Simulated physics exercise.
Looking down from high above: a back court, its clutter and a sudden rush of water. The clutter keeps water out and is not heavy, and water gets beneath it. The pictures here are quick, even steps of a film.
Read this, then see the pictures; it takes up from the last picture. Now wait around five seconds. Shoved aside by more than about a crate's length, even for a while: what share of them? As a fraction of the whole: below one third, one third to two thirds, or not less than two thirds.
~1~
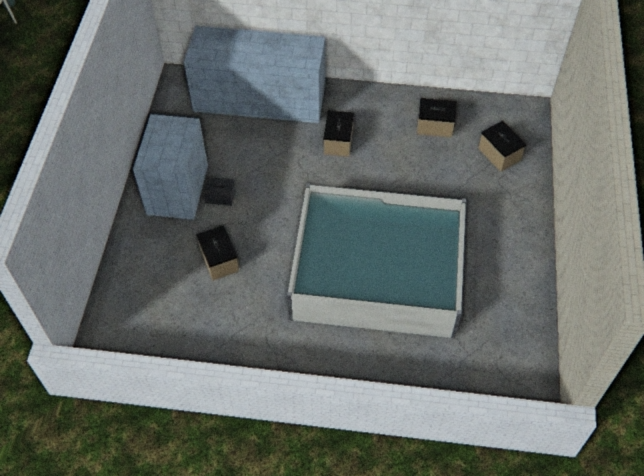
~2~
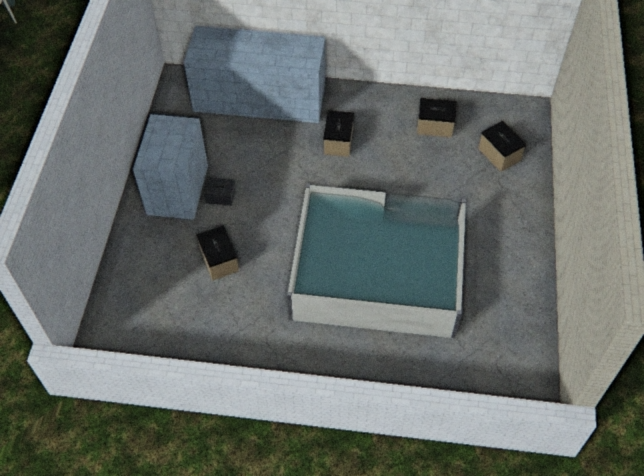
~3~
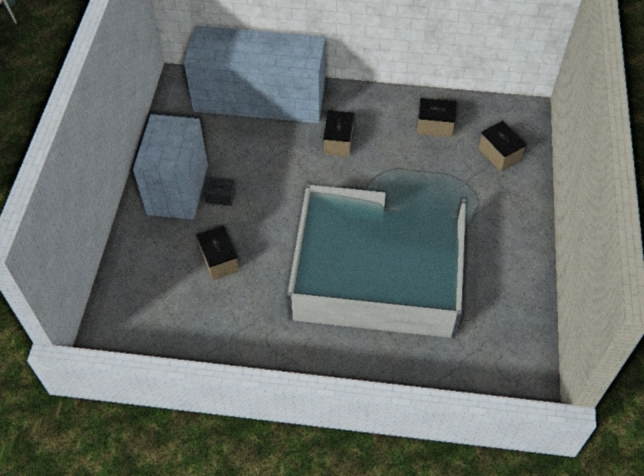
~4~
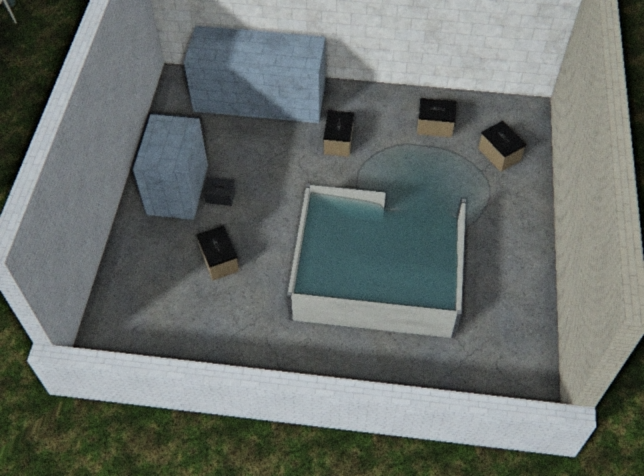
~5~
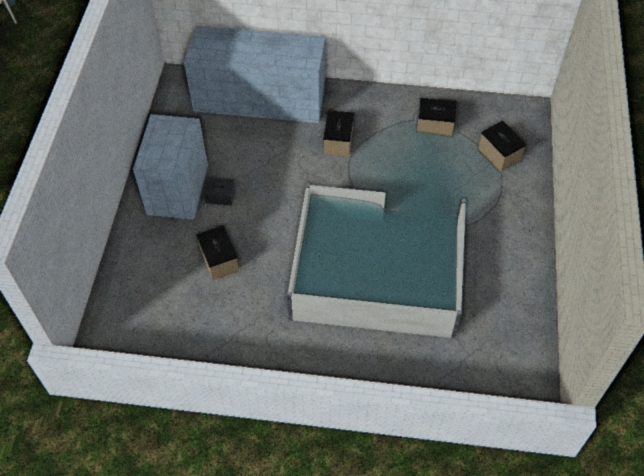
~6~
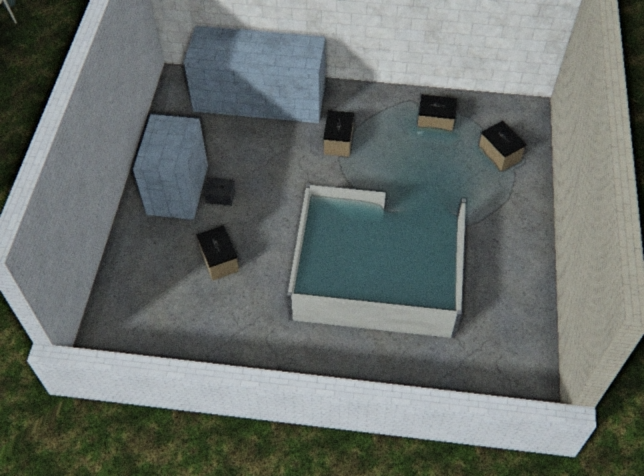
The result is a share of a third to two thirds.
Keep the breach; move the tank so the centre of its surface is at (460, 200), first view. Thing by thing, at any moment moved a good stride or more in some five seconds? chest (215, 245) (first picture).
Observation - stopped sooner.
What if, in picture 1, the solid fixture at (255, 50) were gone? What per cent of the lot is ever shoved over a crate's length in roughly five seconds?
It works out to 40 %.
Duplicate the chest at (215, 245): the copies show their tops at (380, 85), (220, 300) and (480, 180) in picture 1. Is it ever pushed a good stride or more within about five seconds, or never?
Each in turn: Pushed clear, stays in place, pushed clear.
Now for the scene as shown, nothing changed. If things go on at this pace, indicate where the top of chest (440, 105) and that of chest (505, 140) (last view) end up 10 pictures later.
The first top is close to (443, 74) and the second close to (539, 87).
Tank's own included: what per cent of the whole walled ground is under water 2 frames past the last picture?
Something like 25 in a hundred.
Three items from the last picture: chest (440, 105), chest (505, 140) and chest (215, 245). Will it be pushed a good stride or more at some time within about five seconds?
Taking them in turn, the first traveled far, the second traveled far, and the third stayed within range.
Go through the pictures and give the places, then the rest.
The first picture shows a chest at (438, 109), on the bottom; a chest at (339, 125), on the bottom; 0 of 5 have shifted.
The second picture shows a chest at (438, 109) rests on the ground; a chest at (339, 125), on the bottom; 0 of 5 have shifted.
The third picture shows a chest at (438, 109), on the bottom; a chest at (339, 125), on the bottom; 0 of 5 have shifted.
The fourth picture shows a chest at (438, 109), on the bottom; a chest at (339, 125), on the bottom; 0 of 5 have shifted.
The fifth picture shows a chest at (438, 109) rests on the ground; a chest at (339, 125), on the bottom; 0 of 5 have shifted.
The sixth picture shows a chest at (438, 106) rests on the ground, close to its start; a chest at (339, 125), on the bottom; 1 of 5 have shifted.
A moment on, 0 of 5 are well off their spots; 0 afloat.
Next, 2 of 5 are well off their spots; 2 afloat.
Later, 1 of 5 are well off their spots; 2 afloat.
In the end, 3 of 5 are well off their spots, and 3 have been at some point; 1 afloat.
